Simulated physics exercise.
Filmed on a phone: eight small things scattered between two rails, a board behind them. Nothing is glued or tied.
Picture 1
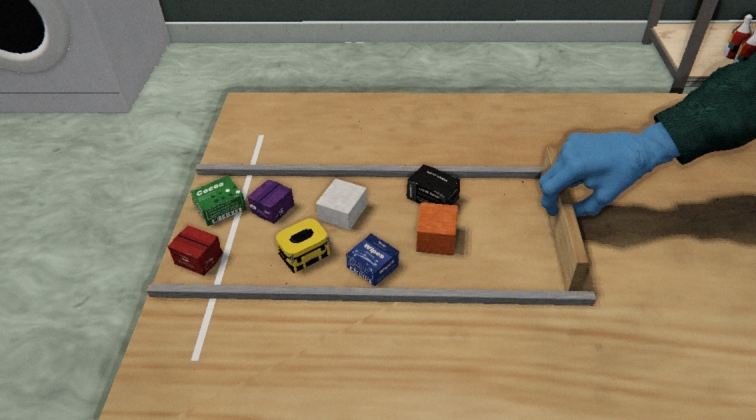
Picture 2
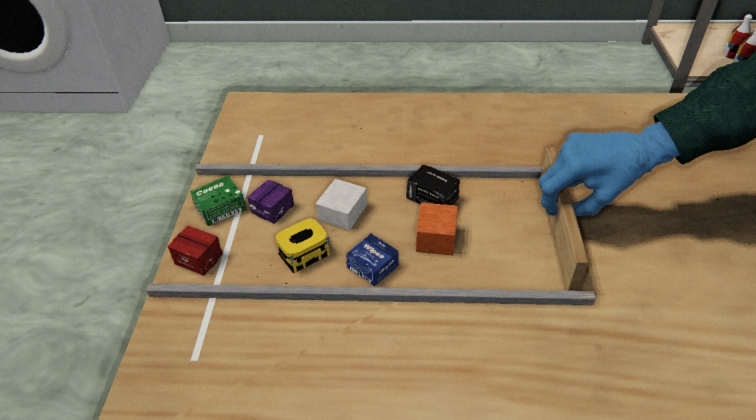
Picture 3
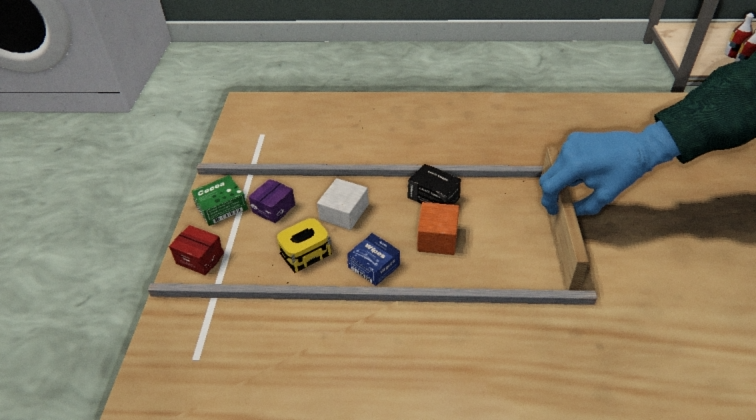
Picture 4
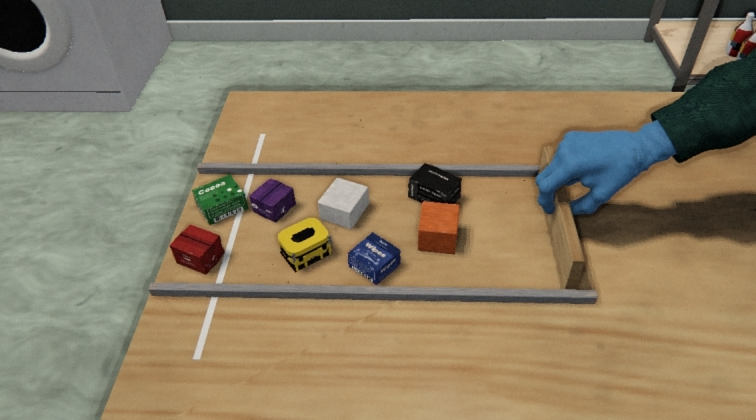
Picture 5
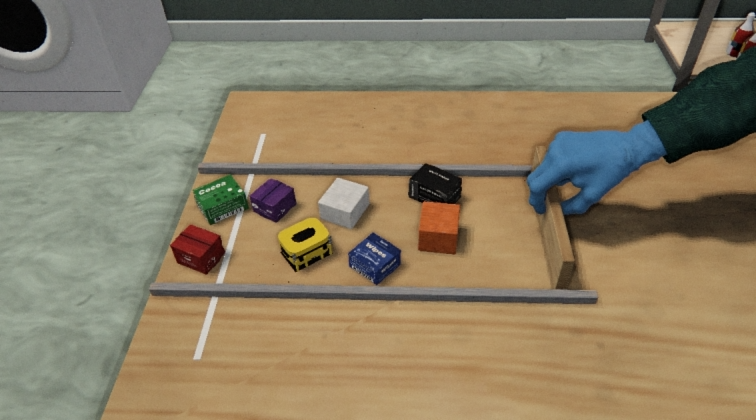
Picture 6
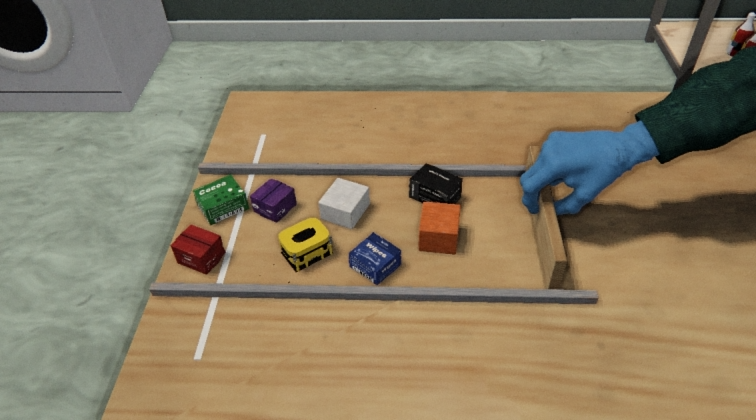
A blue-gloved hand in a dark green sleeve grips a wooden board at the right of a wooden table, seen from above at an angle. Between two grey rails lie red, green, purple, yellow, white, blue, black and orange boxes and blocks, with a white strip crossing at left. The hand stays nearly still, then slides the board slightly left, while the scattered things remain in place.
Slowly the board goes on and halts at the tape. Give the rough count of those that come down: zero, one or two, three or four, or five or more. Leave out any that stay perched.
In the end the number that fall off is three or four.
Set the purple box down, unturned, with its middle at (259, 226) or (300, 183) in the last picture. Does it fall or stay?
Place by place, it falls; tumbles off.
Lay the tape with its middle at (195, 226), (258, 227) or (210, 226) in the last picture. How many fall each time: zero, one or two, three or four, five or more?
Taking them in turn, 5 or more; one to two; five or over.
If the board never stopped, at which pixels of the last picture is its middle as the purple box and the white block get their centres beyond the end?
For the purple box at (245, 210), for the white block at (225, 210).
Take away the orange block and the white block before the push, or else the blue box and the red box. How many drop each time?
1 in the first case, 2 in the second.
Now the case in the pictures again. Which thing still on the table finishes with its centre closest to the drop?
That is the yellow case.
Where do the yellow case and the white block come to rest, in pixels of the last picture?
First (167, 254), then (193, 203).
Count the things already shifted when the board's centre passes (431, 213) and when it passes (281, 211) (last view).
First 2, then 8.
Soon after, none off yet; red box at rest near (199, 249); green box at rest near (221, 199); purple box at rest near (274, 200).
After that, none off yet; red box at rest near (199, 249); green box displaced a little near (211, 195); purple box displaced about its own width near (254, 194).
In the end, the number that fall off is three or four; gone, purple box, green box and red box.
